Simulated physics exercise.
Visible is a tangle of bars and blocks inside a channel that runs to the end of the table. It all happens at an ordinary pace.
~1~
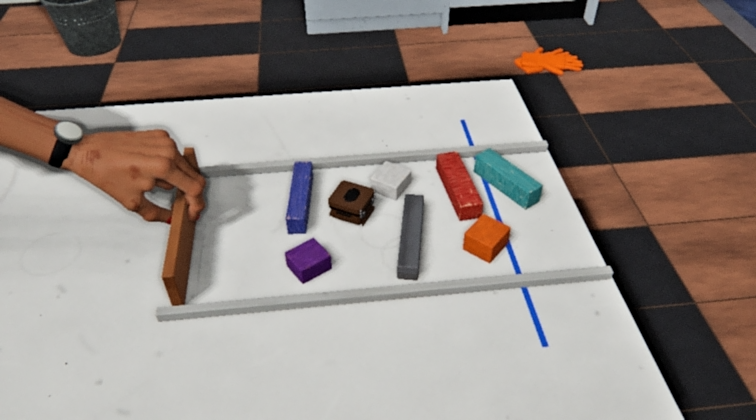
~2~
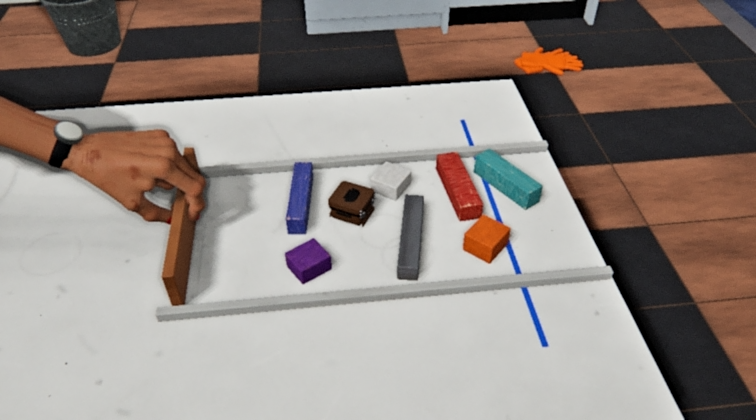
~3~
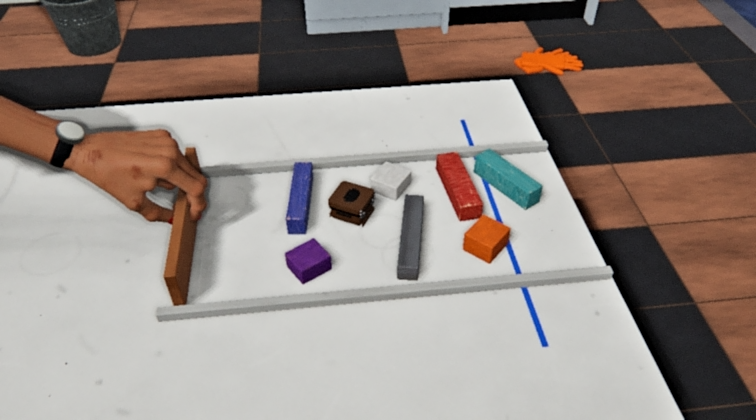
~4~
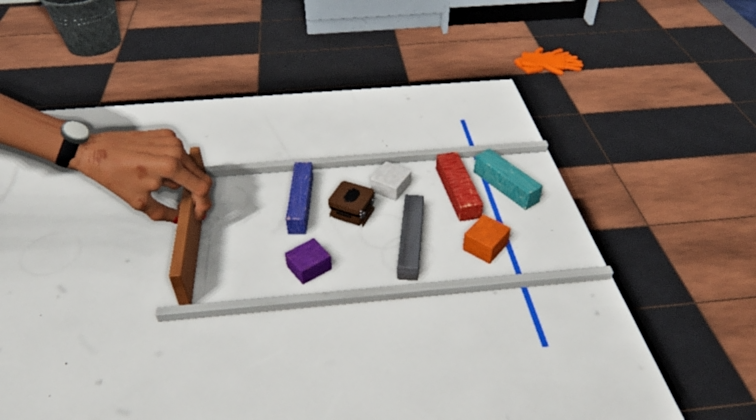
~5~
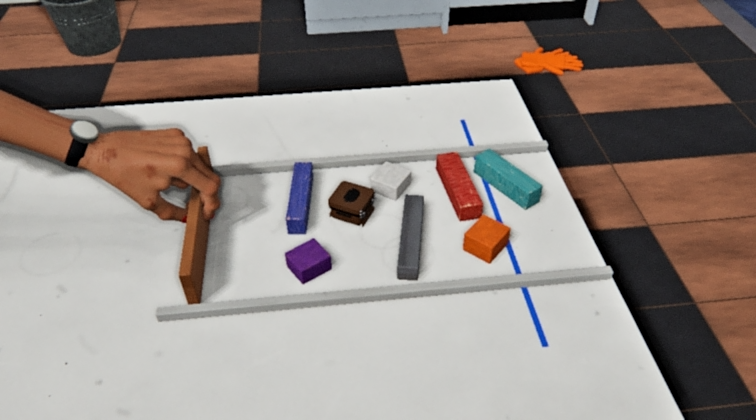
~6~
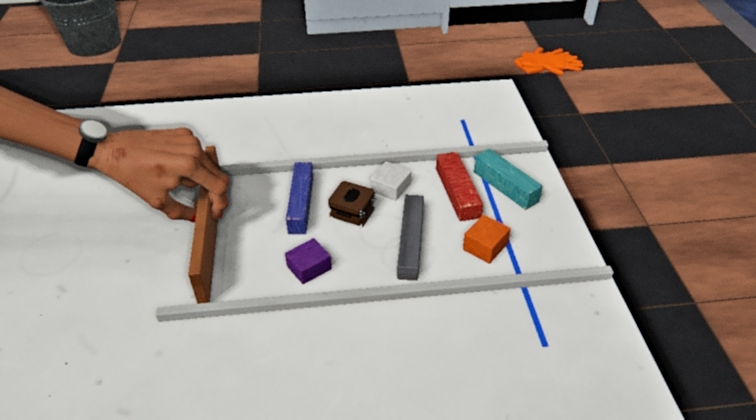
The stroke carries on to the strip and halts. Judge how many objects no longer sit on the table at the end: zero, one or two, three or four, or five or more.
Odds are the fallen group will hold just one or two.
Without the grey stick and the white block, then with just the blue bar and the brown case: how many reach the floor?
In the first try 0, in the other 0.
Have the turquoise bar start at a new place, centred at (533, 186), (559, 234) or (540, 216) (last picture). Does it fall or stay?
The turquoise bar is lost; is lost; falls.
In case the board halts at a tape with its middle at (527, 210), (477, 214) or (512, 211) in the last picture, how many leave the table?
3, 0, 3.
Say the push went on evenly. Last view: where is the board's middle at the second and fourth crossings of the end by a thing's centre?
The middle is near (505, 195) first and near (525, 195) after.
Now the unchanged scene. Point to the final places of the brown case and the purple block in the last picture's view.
The brown case comes to rest close to (526, 187), while the purple block rests close to (530, 247).
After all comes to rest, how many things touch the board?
Contact count: 2.
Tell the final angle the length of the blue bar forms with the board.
I'd put it at about 0°.
A little later, none off yet; turquoise bar at rest near (507, 179); orange block at rest near (487, 239); red bar at rest near (458, 185).
When it is over, the number that fall off is one or two; down, turquoise bar.
